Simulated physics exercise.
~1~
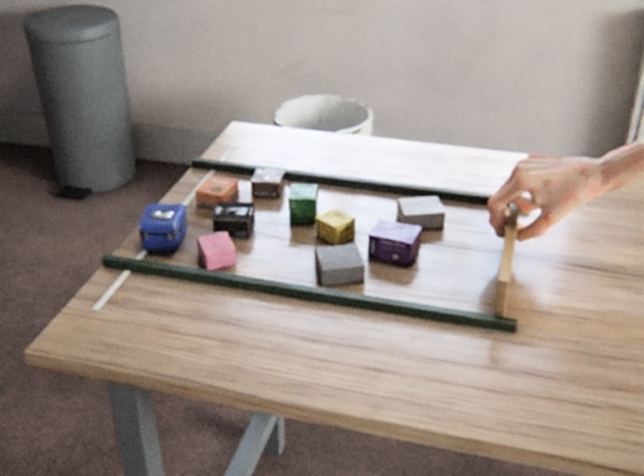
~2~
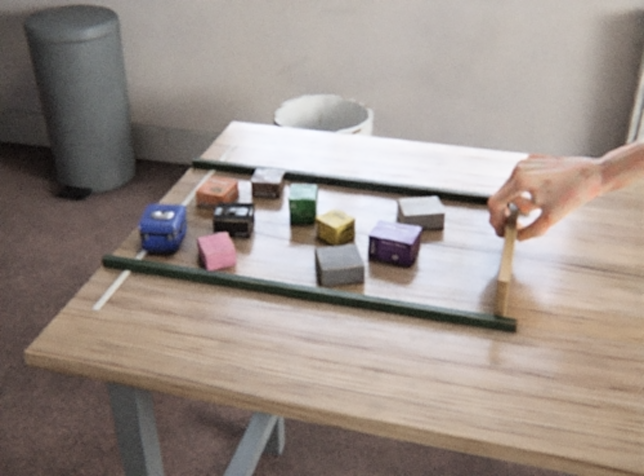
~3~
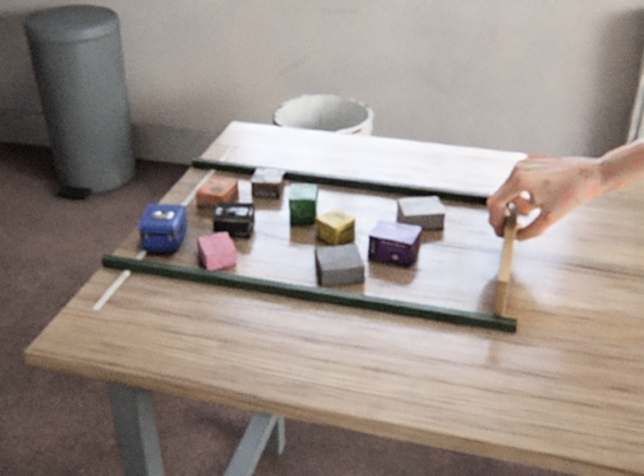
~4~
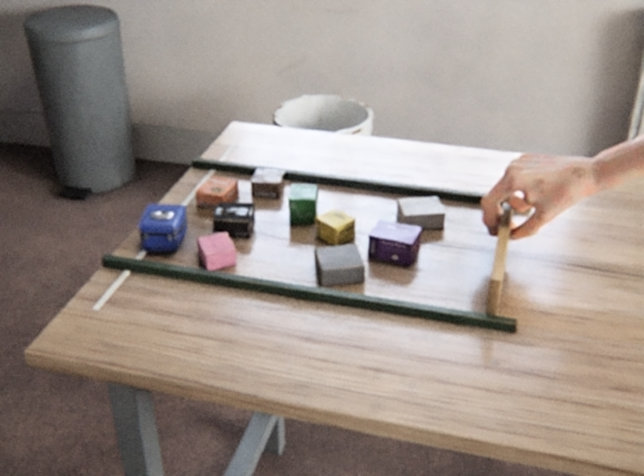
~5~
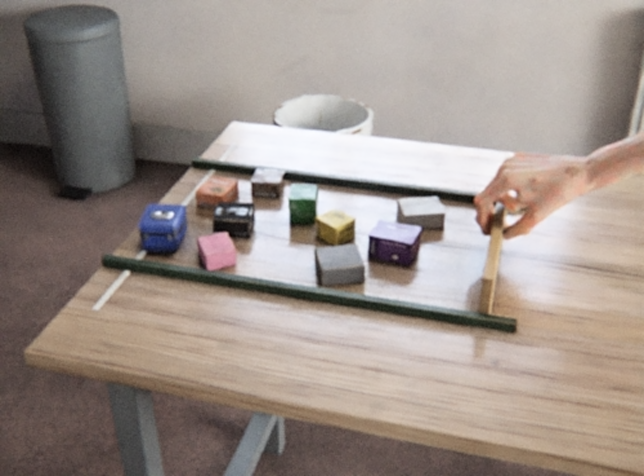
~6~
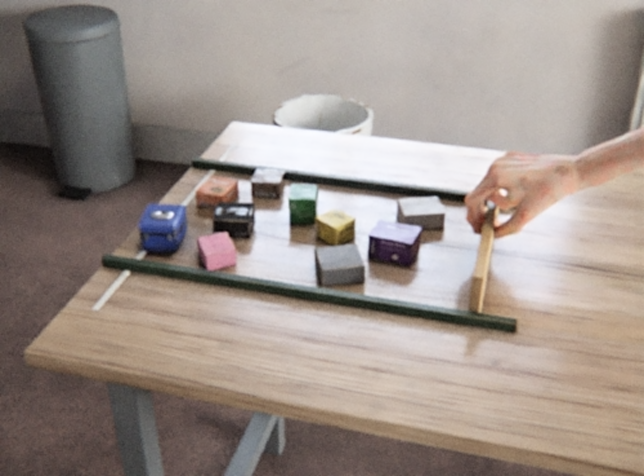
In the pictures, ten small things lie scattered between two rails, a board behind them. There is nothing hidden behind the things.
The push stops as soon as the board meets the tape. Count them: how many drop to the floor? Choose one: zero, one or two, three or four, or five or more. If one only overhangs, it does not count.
Five or more.
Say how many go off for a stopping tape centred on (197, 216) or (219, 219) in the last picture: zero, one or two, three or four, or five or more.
5 or more; 1 or 2.
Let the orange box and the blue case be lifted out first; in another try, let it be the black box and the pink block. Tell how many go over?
I'd say 4 the first time and 4 the second time.
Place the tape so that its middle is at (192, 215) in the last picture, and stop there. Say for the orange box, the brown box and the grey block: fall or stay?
In order, the orange box goes off the edge, then the brown box goes off the edge, then the grey block keeps its spot.
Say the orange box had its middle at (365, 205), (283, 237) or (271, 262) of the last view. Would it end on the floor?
Place by place, it tumbles off; is lost; tumbles off.
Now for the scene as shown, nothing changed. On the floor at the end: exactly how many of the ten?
Total: 6.
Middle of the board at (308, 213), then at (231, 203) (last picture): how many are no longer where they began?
The count is 5 at the first point and 10 at the second.
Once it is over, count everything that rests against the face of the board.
4 of them.
A little later, none off yet; blue case at rest near (164, 228); orange box at rest near (217, 193); black box at rest near (234, 220).
When it is over, the number that fall off is five or more; down, green box, brown box, pink block, black box, orange box and blue case.
